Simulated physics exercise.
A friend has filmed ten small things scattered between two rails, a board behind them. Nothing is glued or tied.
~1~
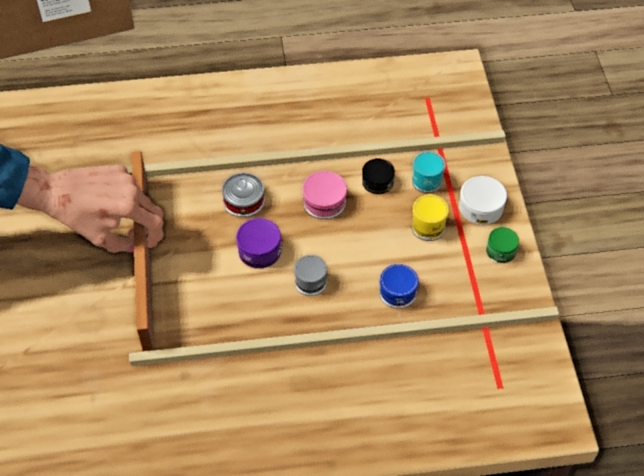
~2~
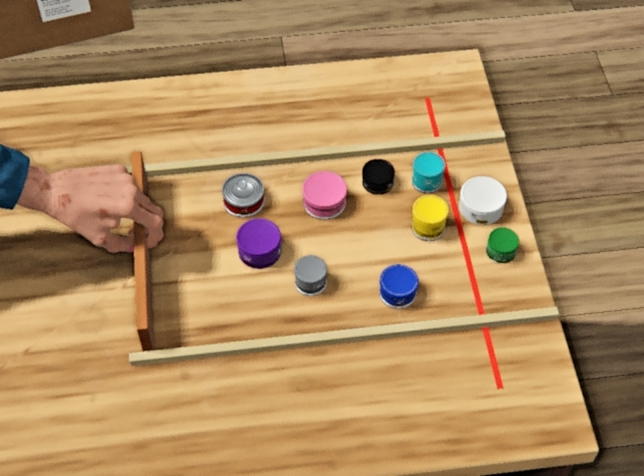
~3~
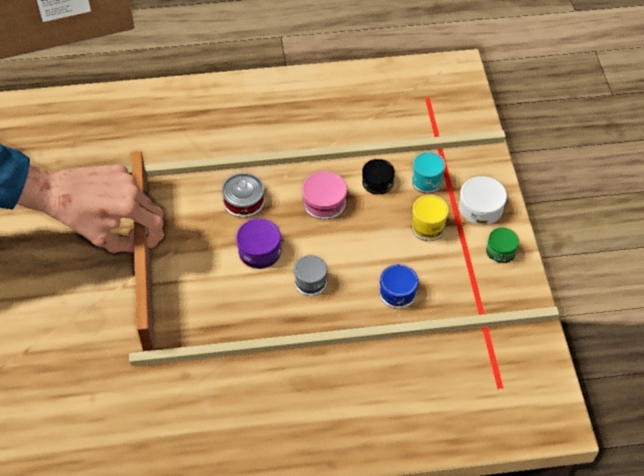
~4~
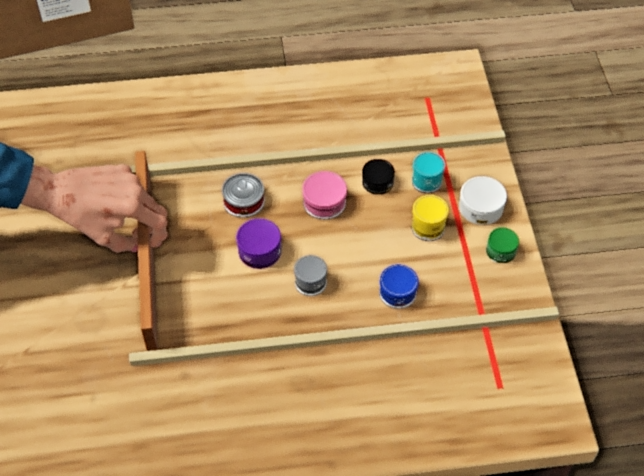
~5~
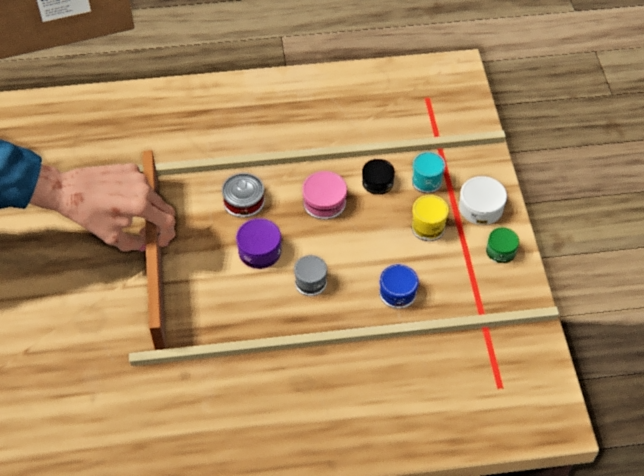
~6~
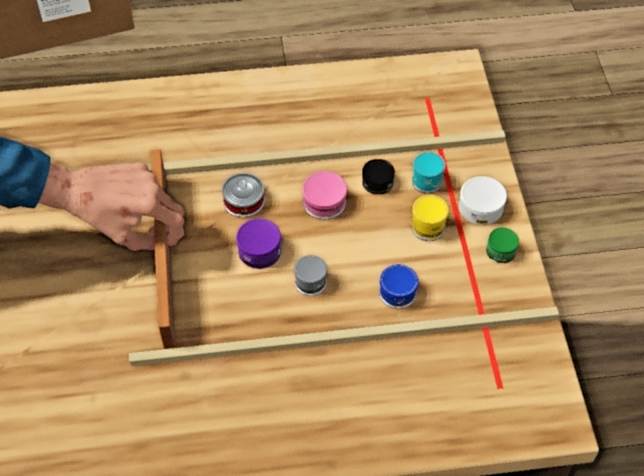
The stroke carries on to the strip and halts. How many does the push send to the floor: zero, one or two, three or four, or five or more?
As it turns out, the number that fall off is one or two.
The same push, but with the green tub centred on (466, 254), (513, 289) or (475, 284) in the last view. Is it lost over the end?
In turn it stays on; stays on; survives.
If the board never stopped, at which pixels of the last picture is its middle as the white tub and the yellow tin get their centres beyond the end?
Near (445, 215) and (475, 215).
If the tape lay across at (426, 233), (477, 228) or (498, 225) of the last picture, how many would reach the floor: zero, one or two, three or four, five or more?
The falls would be none at all; just one or two; at least five.
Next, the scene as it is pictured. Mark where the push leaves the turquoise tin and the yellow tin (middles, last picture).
About (501, 172), and the other about (512, 205).
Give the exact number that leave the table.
In all, 1 of them.
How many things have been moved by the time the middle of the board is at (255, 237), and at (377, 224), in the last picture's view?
The counts are 2 and 8.
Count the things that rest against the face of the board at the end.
It touches 5.
A little later, none off yet; green tub at rest near (502, 246); white tub at rest near (482, 201); turquoise tin at rest near (428, 173).
When it is over, the number that fall off is one or two; down, white tub.
